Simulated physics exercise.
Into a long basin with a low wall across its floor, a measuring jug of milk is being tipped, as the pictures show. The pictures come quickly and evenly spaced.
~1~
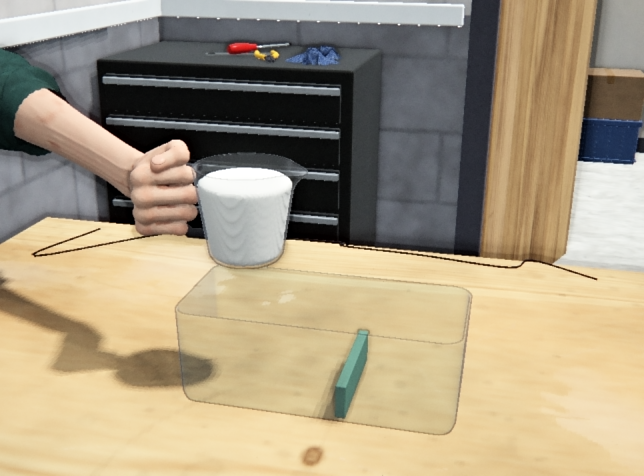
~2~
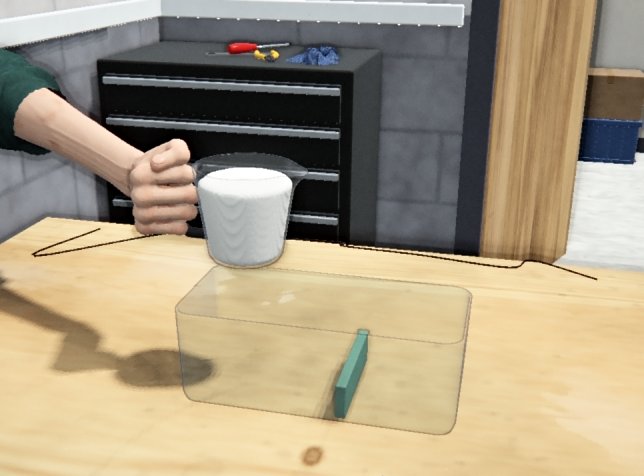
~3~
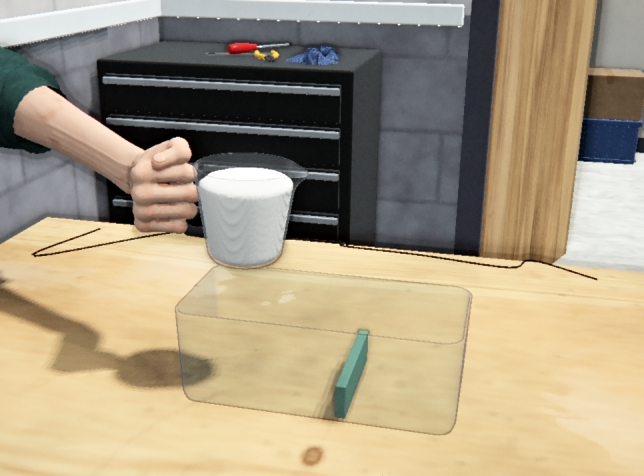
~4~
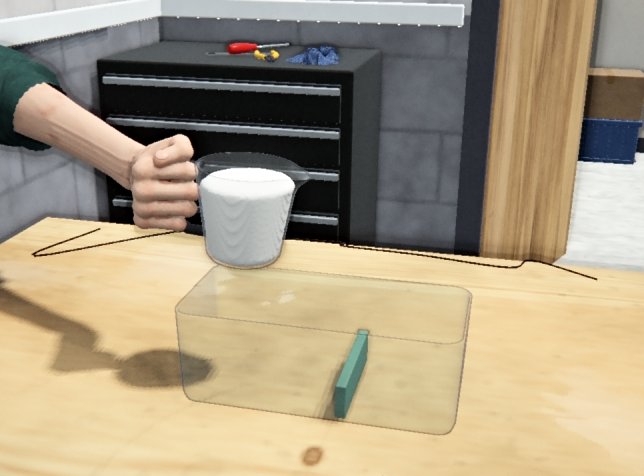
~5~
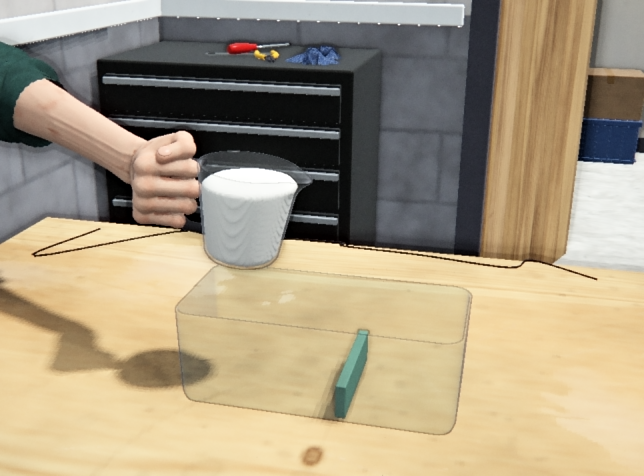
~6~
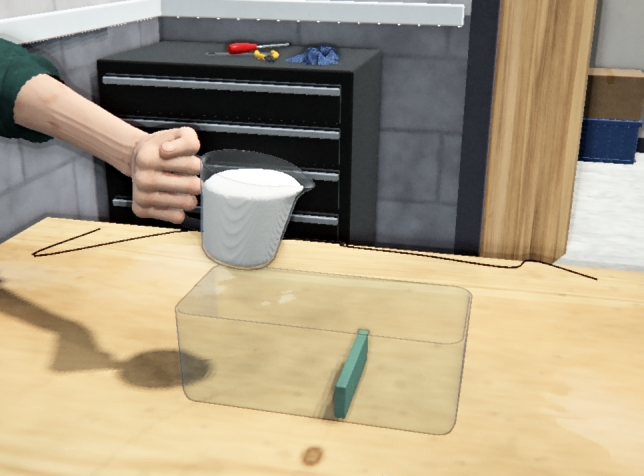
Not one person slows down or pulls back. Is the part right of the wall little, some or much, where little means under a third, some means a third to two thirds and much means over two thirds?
Some.
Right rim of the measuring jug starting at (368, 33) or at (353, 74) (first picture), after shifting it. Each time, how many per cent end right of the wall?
About 60 per cent, then about 80 per cent.
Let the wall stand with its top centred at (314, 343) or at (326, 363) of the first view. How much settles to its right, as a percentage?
Roughly 95 per cent first and roughly 80 per cent second.
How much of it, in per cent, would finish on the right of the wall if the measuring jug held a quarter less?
Estimate: Close to 35 per cent.
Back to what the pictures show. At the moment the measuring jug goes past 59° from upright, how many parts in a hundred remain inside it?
I'd put it at some 75 in a hundred.
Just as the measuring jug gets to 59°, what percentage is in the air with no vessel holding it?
Around 15 in a hundred, more or less.
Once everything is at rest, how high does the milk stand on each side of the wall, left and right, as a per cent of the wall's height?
Left part: 30 per cent; right part: 50.
A moment on, the tilt is 59° and 74 per cent is still to pour, 2 is left of the wall and 10 right of it.
Next, the tilt is 93° and 19 per cent is still to pour, 23 is left of the wall and 49 right of it.
Then the tilt is 103° and 0 per cent is still to pour, 47 is left of the wall and 52 right of it.
Later the tilt is 103° and 0 per cent is still to pour, 47 is left of the wall and 52 right of it.
In the end 47 per cent lies left of the wall, 52 right of it and 1 outside.
